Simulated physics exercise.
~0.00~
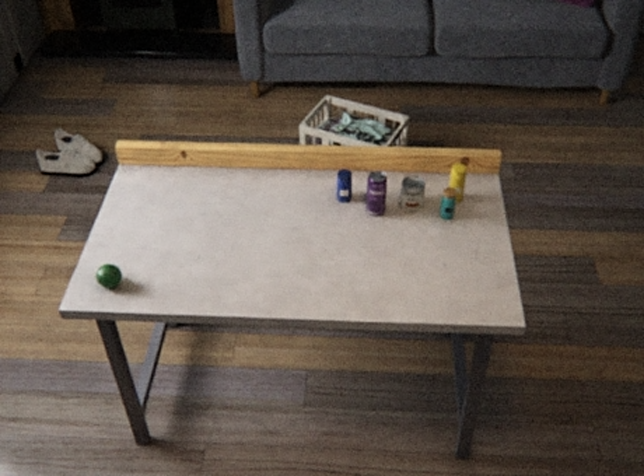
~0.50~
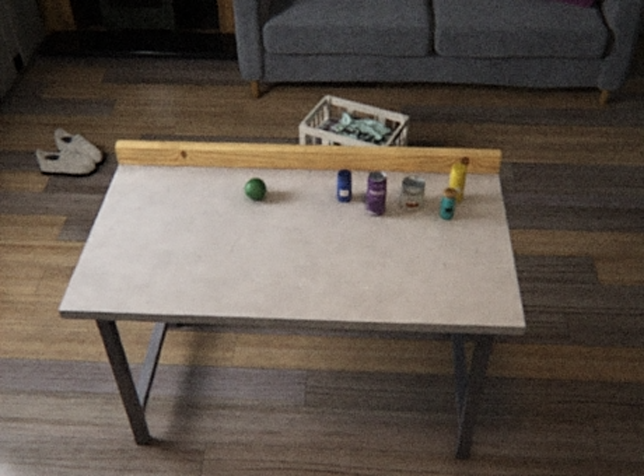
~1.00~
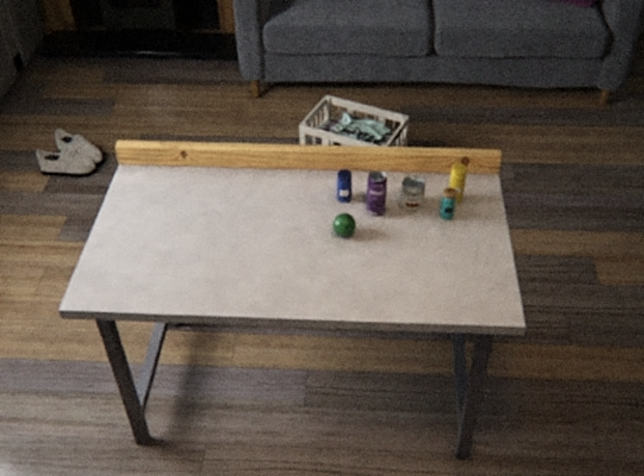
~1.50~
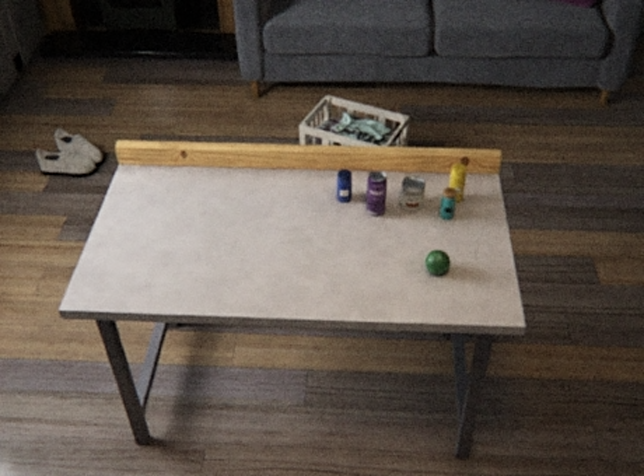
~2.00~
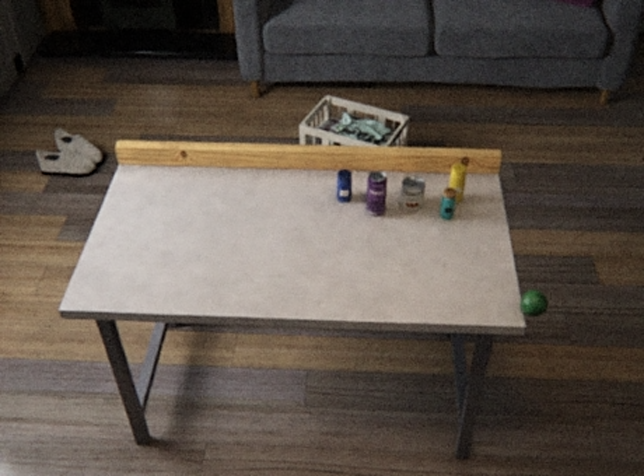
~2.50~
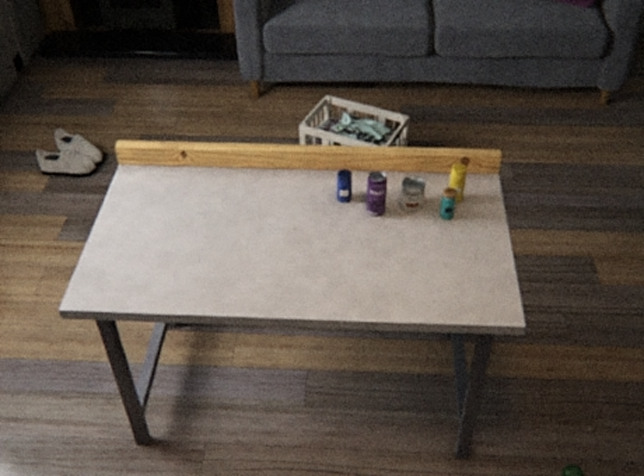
A green ball rolls to the wooden rail, rebounds, and drops off the table's right edge.
